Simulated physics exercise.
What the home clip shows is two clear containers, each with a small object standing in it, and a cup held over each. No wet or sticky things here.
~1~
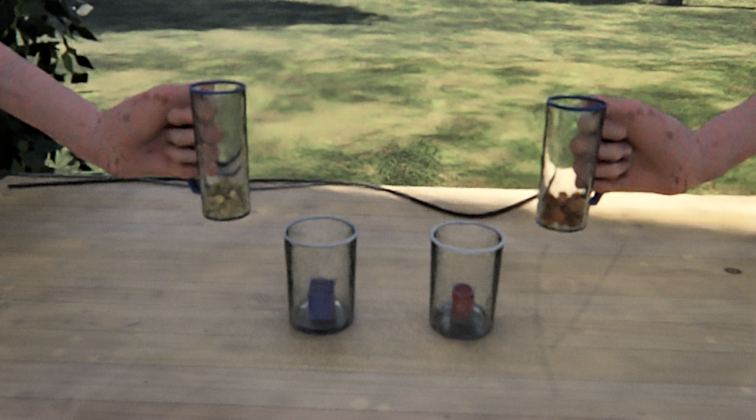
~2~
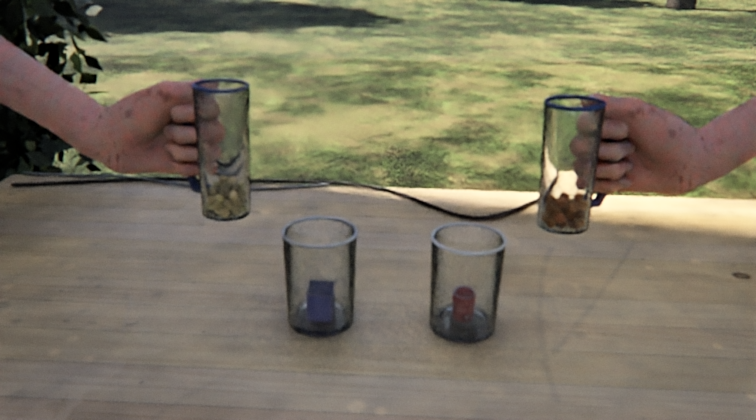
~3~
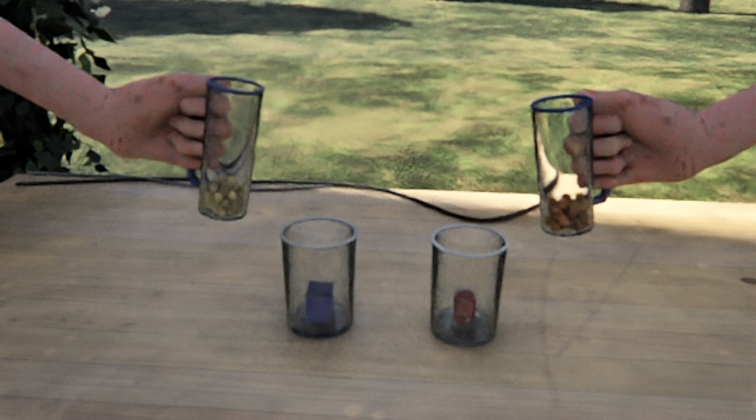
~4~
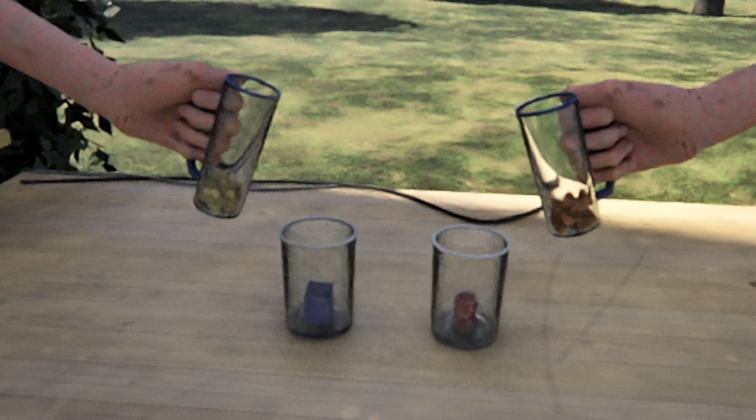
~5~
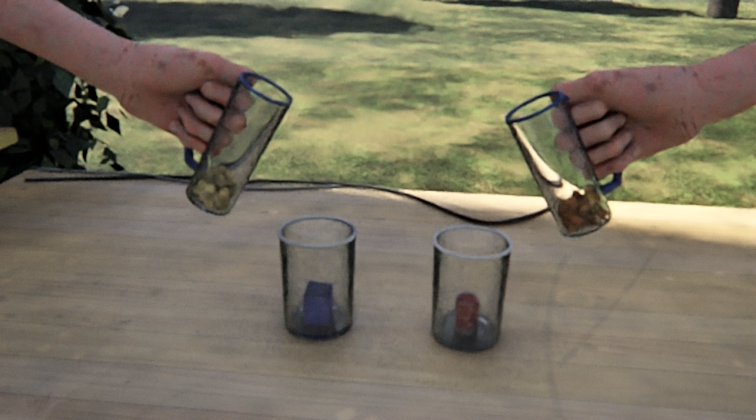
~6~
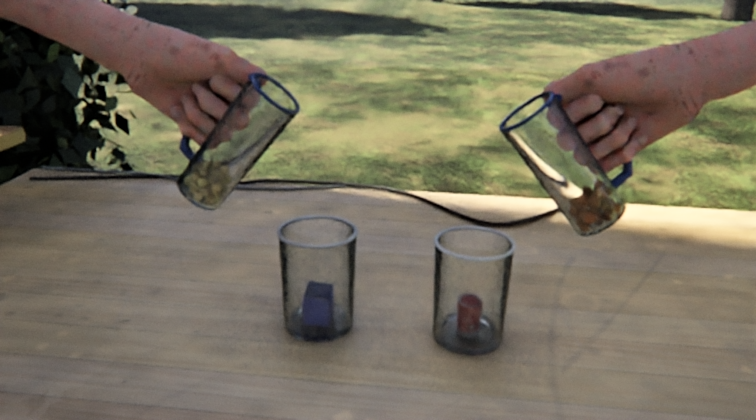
On a pale wooden table outdoors, with sunlit grass behind and leaves at the left edge, the view looks slightly down from the front. Two clear glasses stand side by side, a small purple-blue block in the left and a small red object in the right, while hands hold blue-rimmed cups of pale and reddish-brown pieces above. Both hands steadily tilt their cups inward, as the camera barely shifts.
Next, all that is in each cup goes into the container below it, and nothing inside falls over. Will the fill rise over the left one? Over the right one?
In the end the left one stays visible and the right one stays visible.
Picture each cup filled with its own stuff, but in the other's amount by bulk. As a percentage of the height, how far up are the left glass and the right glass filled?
Left: Roughly 25. Right: Roughly 20.
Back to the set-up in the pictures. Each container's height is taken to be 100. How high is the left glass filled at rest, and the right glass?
Left 25 %, right 20 %.
Then, 0.48 s later than the last frame, left glass empty, all of its cupful still in the cup; right glass empty, all of its cupful still in the cup.
Then, 1.00 s later than the last frame, left glass empty, all of its cupful still in the cup; right glass empty, all of its cupful still in the cup.
Then, 1.61 s later than the last frame, left glass nearly empty, none of its cupful still in the cup; right glass nearly empty, none of its cupful still in the cup.
When it is over, left glass a quarter full (surface near (319, 298)), nothing beside it; right glass a quarter full (surface near (469, 313)), nothing beside it; the left thing is still showing; the right thing is still showing.
